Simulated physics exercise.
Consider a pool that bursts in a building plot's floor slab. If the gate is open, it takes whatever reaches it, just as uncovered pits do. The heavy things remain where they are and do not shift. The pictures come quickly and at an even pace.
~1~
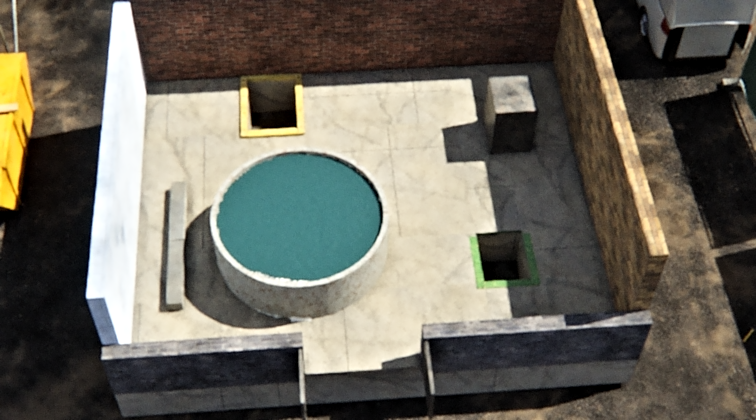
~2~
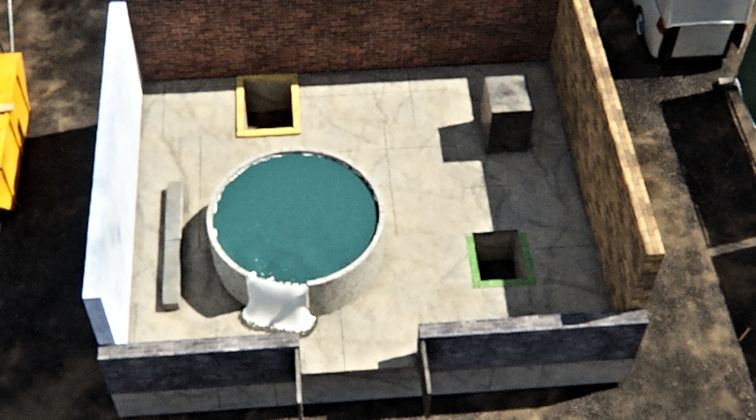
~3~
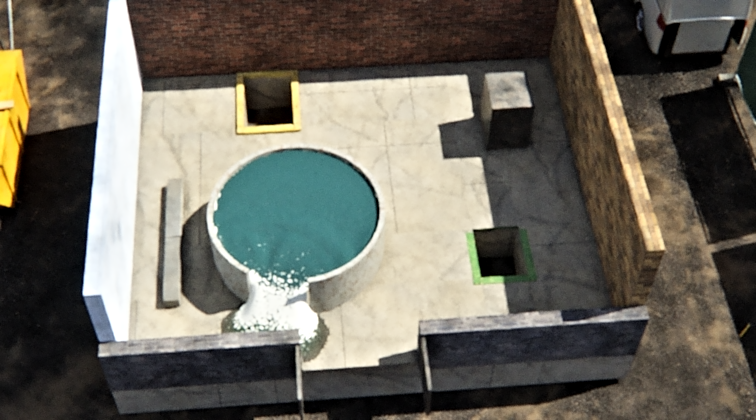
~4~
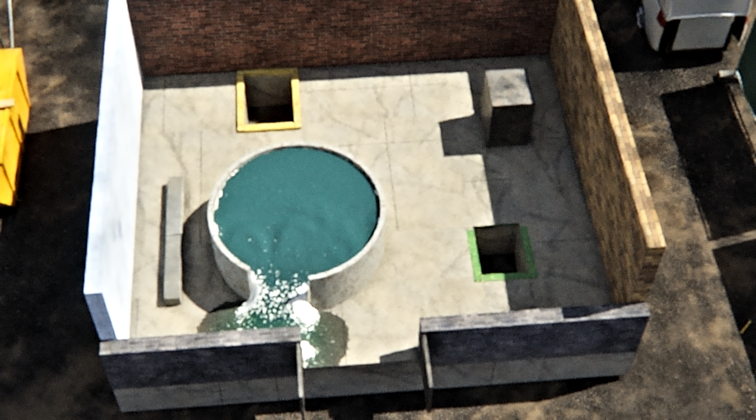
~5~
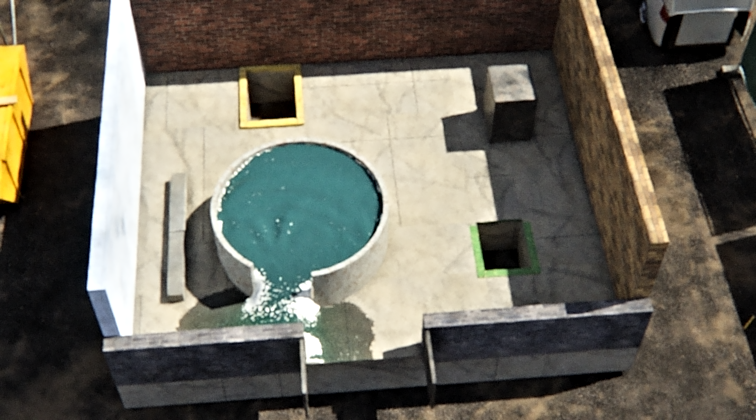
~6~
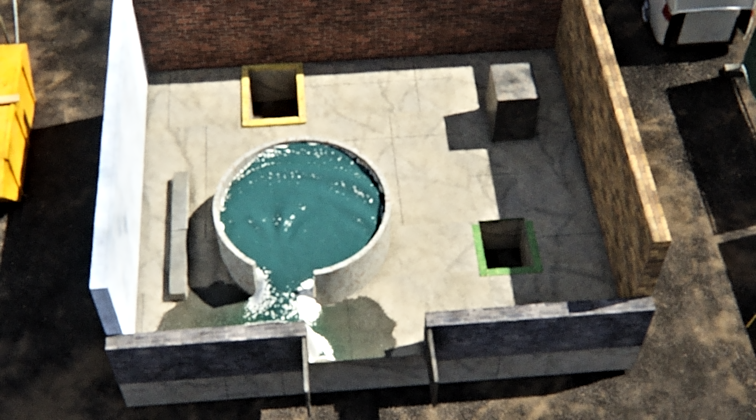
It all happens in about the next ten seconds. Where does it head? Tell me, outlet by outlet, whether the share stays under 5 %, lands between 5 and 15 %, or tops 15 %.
In the end gate: Upwards of fifteen per cent, green pit: Short of a twentieth, yellow pit: Upwards of fifteen per cent.
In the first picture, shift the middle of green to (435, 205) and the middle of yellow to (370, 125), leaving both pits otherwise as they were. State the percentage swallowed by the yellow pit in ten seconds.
The yellow pit takes 8 per cent.
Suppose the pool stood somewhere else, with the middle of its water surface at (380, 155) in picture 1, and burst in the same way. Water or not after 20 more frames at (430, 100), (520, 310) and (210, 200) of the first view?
Going through the three spots, I'd say high and dry, swamped, high and dry.
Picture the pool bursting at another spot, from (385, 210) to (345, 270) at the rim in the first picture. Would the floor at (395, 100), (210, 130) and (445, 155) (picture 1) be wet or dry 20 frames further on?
So the first one is left untouched, the next left untouched, and the last drenched.
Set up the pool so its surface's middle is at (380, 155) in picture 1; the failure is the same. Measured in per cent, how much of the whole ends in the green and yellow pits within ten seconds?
Tally in per cent - green pit 2; yellow pit 2.
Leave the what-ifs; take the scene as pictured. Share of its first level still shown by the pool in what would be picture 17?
By my count, 64 per cent.
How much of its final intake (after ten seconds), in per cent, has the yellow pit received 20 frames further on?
Roughly 0 per cent.
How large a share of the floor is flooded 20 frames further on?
Estimate: Near 45 %.
A moment on, water covers 15 % of the floor; the gate 3 %, the green pit 0 %, the yellow pit 0 %.
Next, water covers 25 % of the floor; the gate 7 %, the green pit 0 %, the yellow pit 0 %.
Then, water covers 45 % of the floor; the gate 11 %, the green pit 0 %, the yellow pit 0 %.
Later, water covers 55 % of the floor; the gate 16 %, the green pit 1 %, the yellow pit 7 %.
In the end, water covers 75 % of the floor; the gate 20 %, the green pit 3 %, the yellow pit 17 %.
